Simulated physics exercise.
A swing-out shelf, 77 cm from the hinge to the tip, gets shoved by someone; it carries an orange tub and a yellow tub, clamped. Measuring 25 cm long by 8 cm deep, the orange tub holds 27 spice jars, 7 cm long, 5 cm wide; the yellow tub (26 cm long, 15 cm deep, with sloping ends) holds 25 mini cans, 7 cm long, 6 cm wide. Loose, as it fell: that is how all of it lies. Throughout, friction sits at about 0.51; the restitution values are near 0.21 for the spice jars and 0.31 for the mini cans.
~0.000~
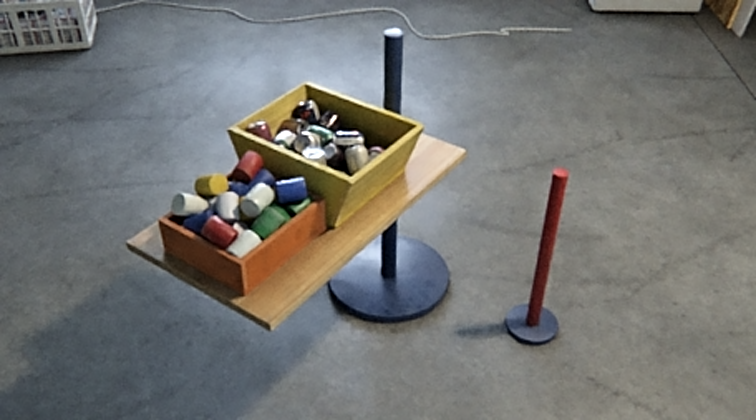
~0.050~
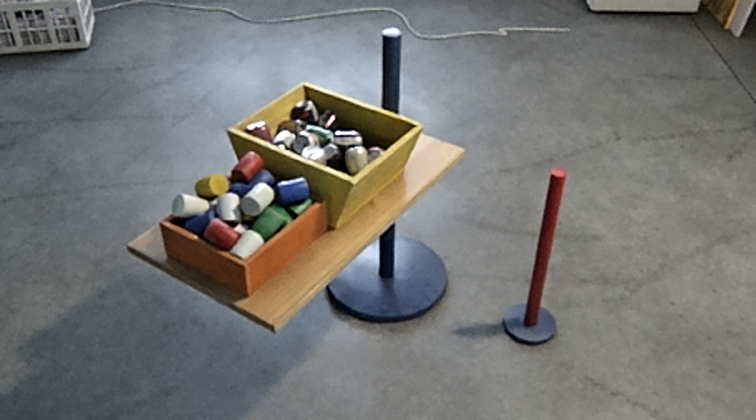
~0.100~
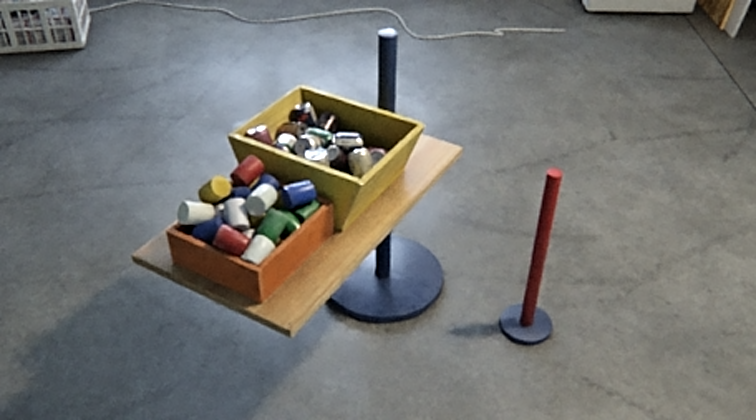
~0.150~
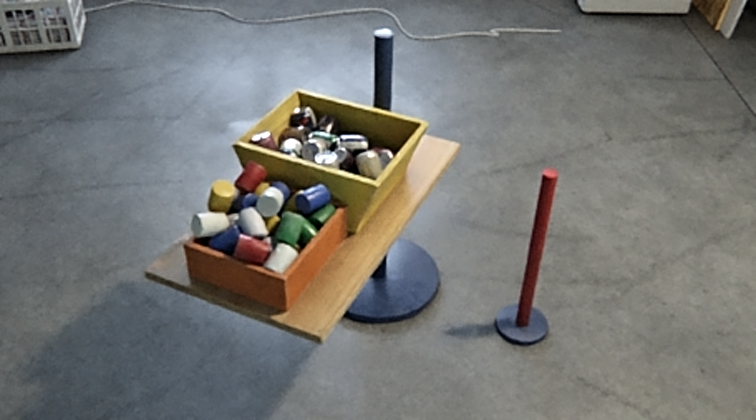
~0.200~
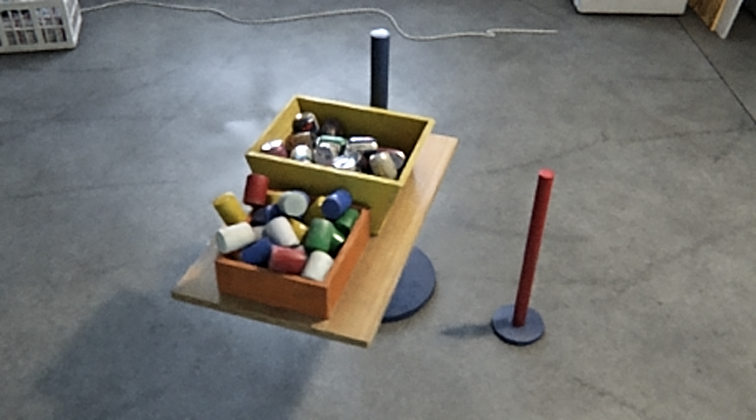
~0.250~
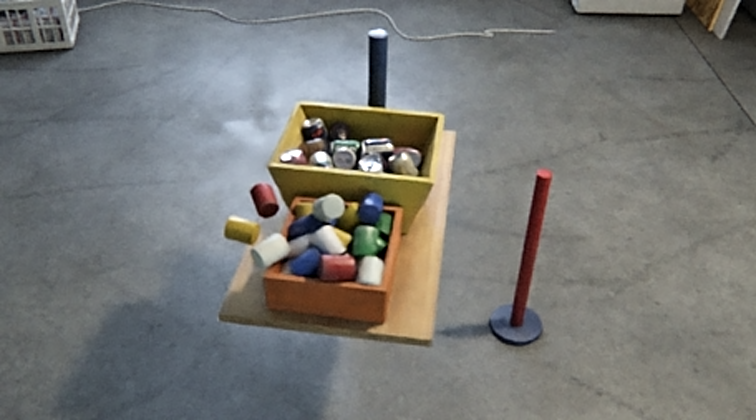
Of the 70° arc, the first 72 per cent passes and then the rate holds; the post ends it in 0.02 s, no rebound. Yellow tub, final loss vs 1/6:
Under.
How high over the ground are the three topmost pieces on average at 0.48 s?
Roughly 76 centimetres.
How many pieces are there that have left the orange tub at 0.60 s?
Orange tub: Roughly 10 out by then.
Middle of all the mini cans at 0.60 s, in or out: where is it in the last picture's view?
Near (445, 159).
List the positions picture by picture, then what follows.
In the first picture (each is followed by its nearest rim corner in this view; the camera pans a little), yellow tub, (349, 179); orange tub, (243, 260); turned through 0°; none out.
Yellow tub, (351, 179); orange tub, (246, 261); turned through 1°, in the second picture.
Yellow tub, (359, 181); orange tub, (260, 267); turned through 4°, in the third picture.
Yellow tub, (374, 182); orange tub, (285, 275); turned through 9°, in the fourth picture.
Yellow tub, (397, 183); orange tub, (326, 283); turned through 17°; 1 out, the lowest jar at (230, 210), in the fifth picture.
Yellow tub, (429, 180); orange tub, (384, 286); turned through 26°; 2 out, the lowest jar at (242, 231), in the sixth picture.
After 0.40 s, it reaches the stop.
After 0.48 s, orange tub 19 in, 8 out and yellow tub 25 in, 0 out.
After 0.60 s, orange tub 17 in, 10 out and yellow tub 24 in, 1 out.
After 0.82 s, orange tub 15 in, 12 out and yellow tub 24 in, 1 out.
When it is over (at 1.26 s), orange tub 15 in, 12 out and yellow tub 24 in, 1 out. Asked share, 1 of 25, 4 per cent.
